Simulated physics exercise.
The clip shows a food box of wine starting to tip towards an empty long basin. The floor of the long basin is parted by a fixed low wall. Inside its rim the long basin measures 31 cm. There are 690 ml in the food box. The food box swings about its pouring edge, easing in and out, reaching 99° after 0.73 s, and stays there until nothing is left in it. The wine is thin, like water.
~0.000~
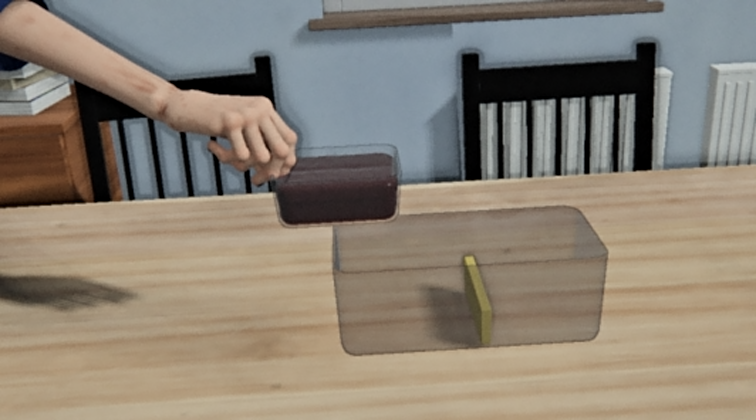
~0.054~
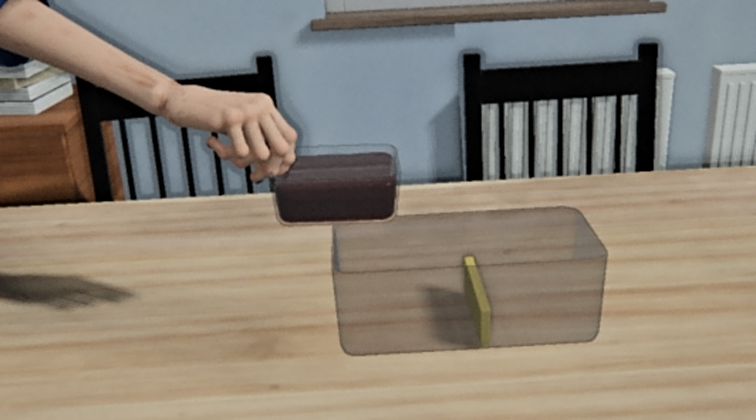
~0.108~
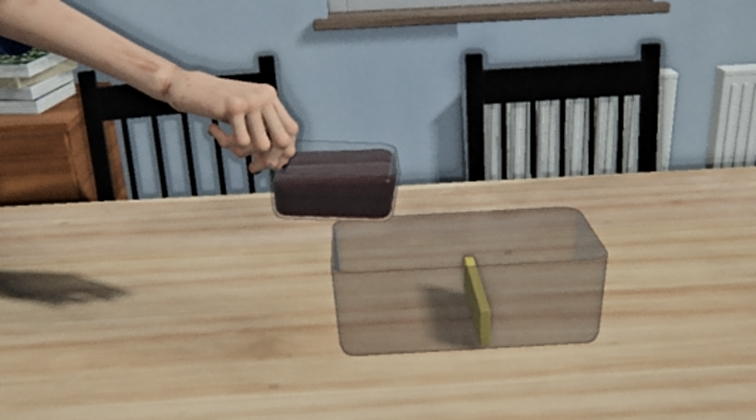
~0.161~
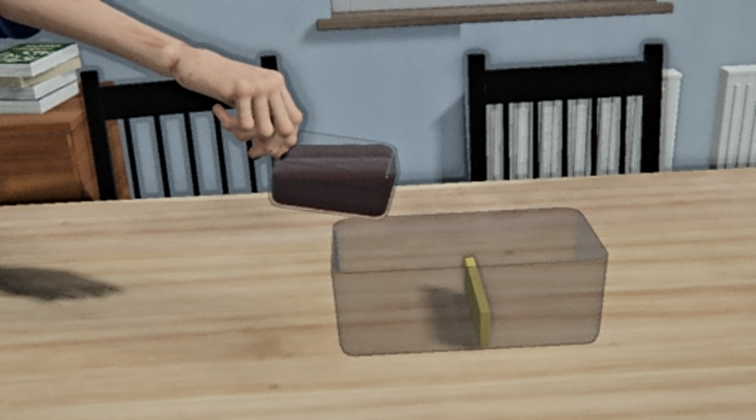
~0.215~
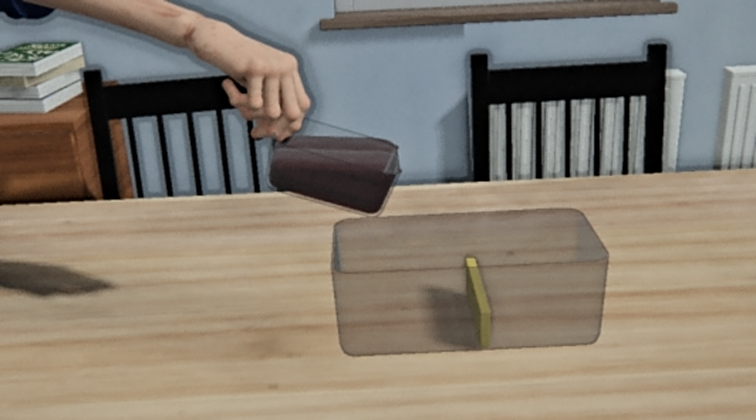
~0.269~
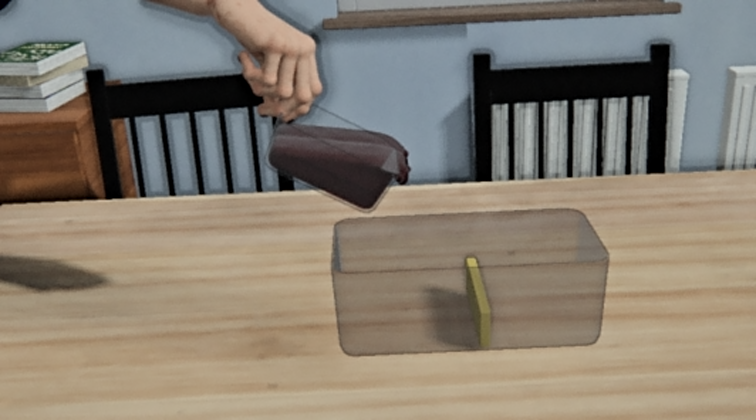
A hand held a clear box of dark wine above the table, then gradually tilted it right towards a long, empty see-through basin with a yellow divider, until wine began slipping over its edge.
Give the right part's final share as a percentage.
The far part has some 67 per cent.
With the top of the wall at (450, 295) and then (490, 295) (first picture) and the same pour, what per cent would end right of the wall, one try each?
First 75, then 50 per cent.
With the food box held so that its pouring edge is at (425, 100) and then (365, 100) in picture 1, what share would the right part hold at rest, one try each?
First 80, then 55 per cent.
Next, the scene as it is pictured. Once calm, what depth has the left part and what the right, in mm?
Some 8 mm on the left and 24 mm on the right.
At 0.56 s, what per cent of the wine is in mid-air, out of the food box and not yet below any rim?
About 56 per cent.
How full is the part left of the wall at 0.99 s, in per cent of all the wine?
About 28 per cent.
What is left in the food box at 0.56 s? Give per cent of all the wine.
Near 20 in a hundred.
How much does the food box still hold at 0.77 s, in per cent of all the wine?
Near 2 in a hundred.
After 0.56 s the tilt is 86° and 19 per cent is still to pour, 10 is left of the wall and 16 right of it.
After 0.77 s the tilt is 99° and 2 per cent is still to pour, 16 is left of the wall and 73 right of it.
After 0.99 s the tilt is 99° and 0 per cent is still to pour, 28 is left of the wall and 66 right of it.
After 1.23 s the tilt is 99° and 0 per cent is still to pour, 28 is left of the wall and 67 right of it.
In the end 28 per cent lies left of the wall, 67 right of it and 5 outside.
